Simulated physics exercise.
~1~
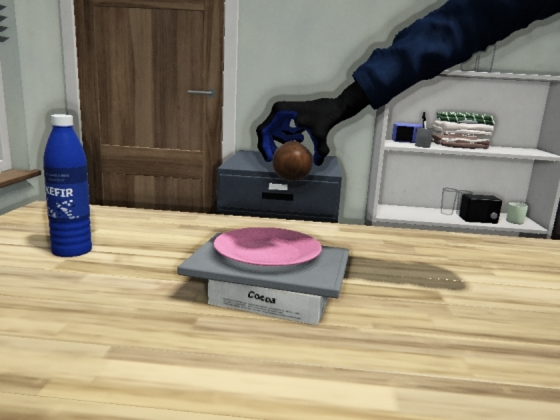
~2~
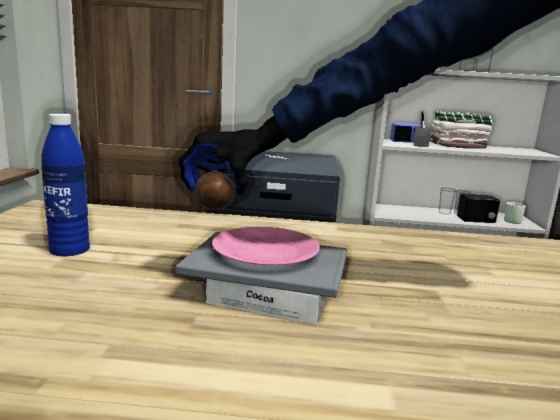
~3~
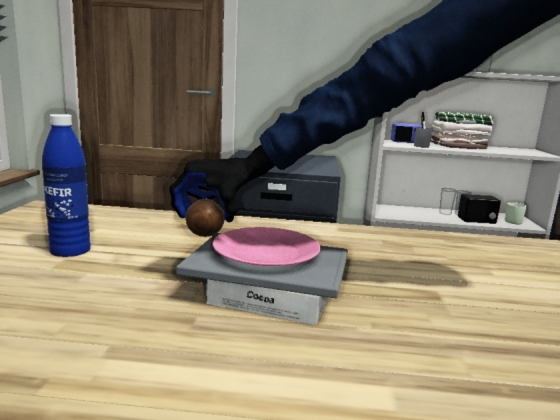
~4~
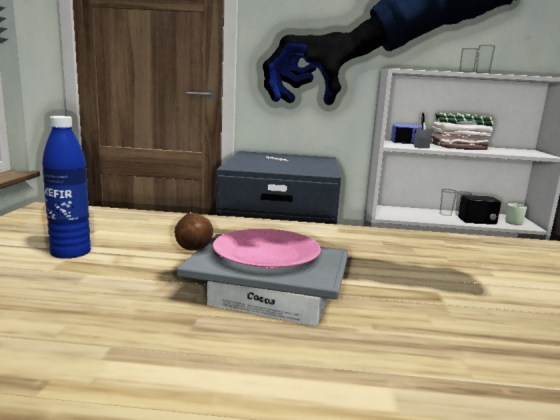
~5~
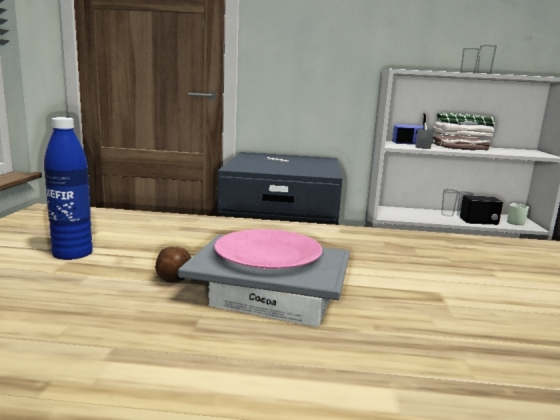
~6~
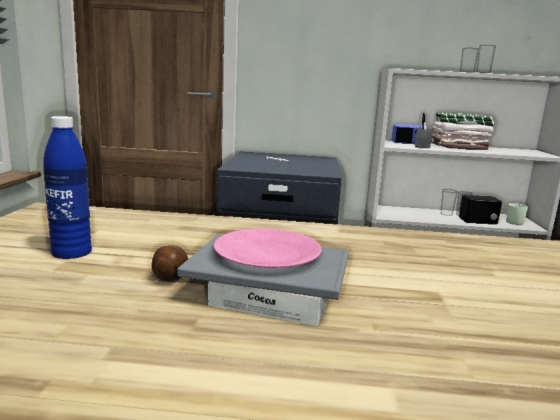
In a room with a wooden door and white shelves, a slightly swaying camera looks across a light wooden table. A blue bottle stands at the left, and near the middle a pink plate rests on a grey tray atop a white packet. A dark-gloved hand in a blue sleeve reaches in from the upper right, carrying a round brown onion leftward, then lowers it to the plate's left edge. The hand lets go and draws back, and the onion slips left and down off the tray. It ends on the table beside the stack, which still stands.
